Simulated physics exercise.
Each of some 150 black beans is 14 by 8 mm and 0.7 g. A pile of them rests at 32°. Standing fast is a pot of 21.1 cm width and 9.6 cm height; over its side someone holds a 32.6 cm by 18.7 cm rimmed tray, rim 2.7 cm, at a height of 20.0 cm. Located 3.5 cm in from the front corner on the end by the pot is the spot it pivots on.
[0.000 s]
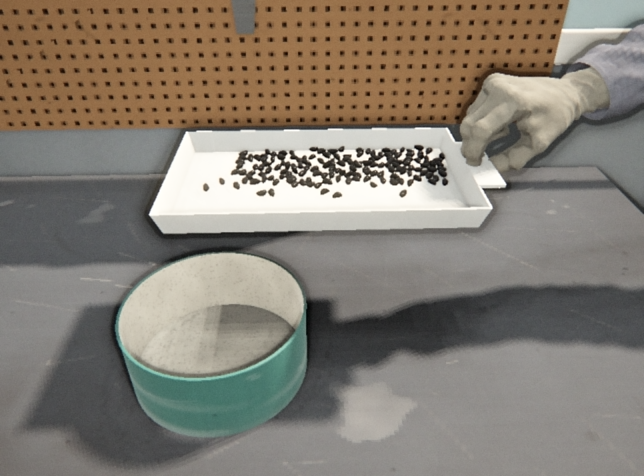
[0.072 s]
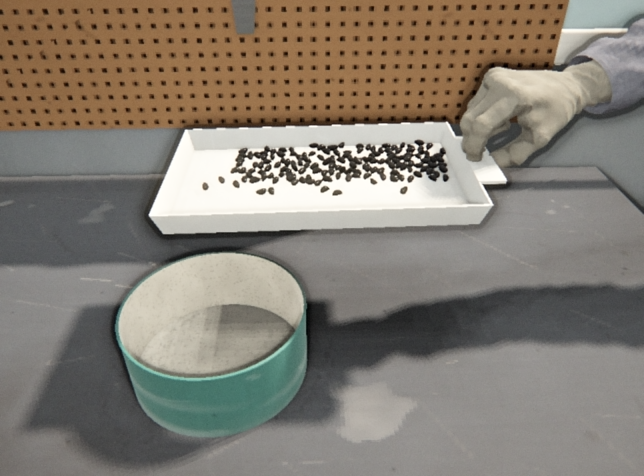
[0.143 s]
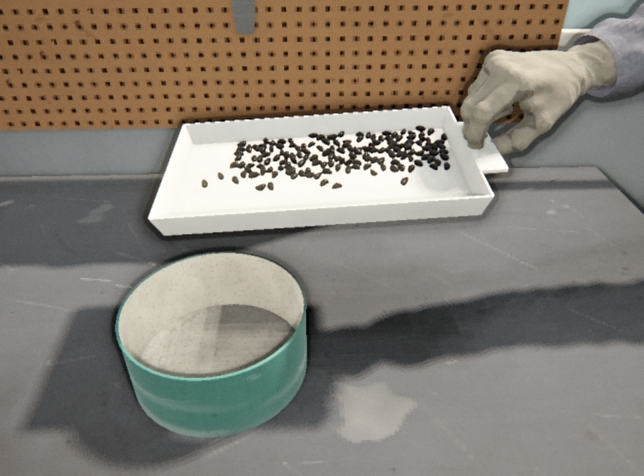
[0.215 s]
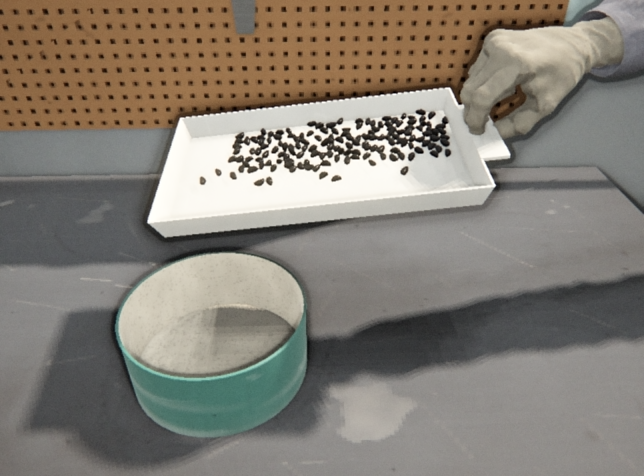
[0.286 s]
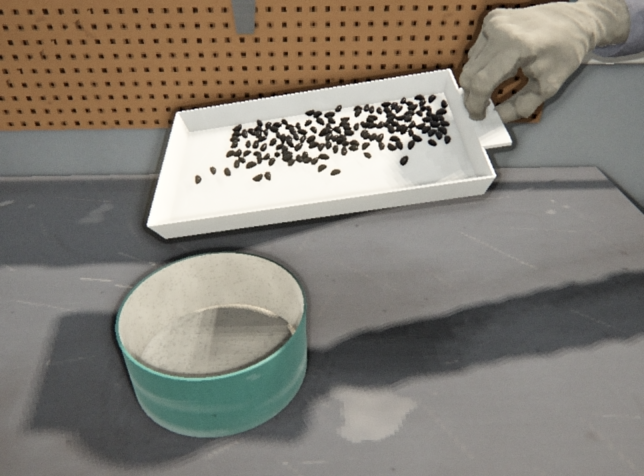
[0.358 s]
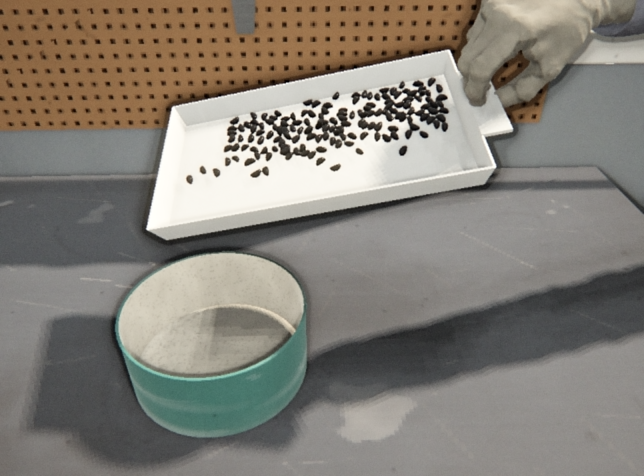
On a grey workbench backed by a brown pegboard, seen from the front and slightly above by a still camera, a green pot with a pale inside stands at the lower left. Behind it, a gloved hand at the right grips a white rimmed tray scattered with small black beans. The hand raises the tray's right end, tilting it down toward the left, and the beans shift slightly leftward.
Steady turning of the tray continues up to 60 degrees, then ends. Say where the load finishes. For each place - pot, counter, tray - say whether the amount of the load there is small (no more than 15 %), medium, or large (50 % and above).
Pot: Medium; counter: Small; tray: Large.
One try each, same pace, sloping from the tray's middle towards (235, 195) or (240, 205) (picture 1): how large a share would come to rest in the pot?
Near 5 and 15 per cent, in that order.
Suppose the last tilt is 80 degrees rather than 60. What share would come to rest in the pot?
Estimate: Roughly 85 percent.
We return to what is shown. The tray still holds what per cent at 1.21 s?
Close to 75 in a hundred.
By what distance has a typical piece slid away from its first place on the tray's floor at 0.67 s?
Displacement on the tray: Roughly 8 cm.
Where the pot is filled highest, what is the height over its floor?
It stands at some 1.0 cm.
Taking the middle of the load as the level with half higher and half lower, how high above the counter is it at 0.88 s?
About 22 cm.
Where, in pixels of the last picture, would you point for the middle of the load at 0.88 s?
Around (206, 212).
Then, at 0.67 s, tilt 39 degrees; the tray holds 100 %, the pot 0 %.
After 0.88 s, tilt 52 degrees; the tray holds 100 %, the pot 0 %.
After 1.21 s, tilt 60 degrees; the tray holds 75 %, the pot 20 %.
By 2.2 s all is still; pot 25 %, counter 5 %, tray 70 %.
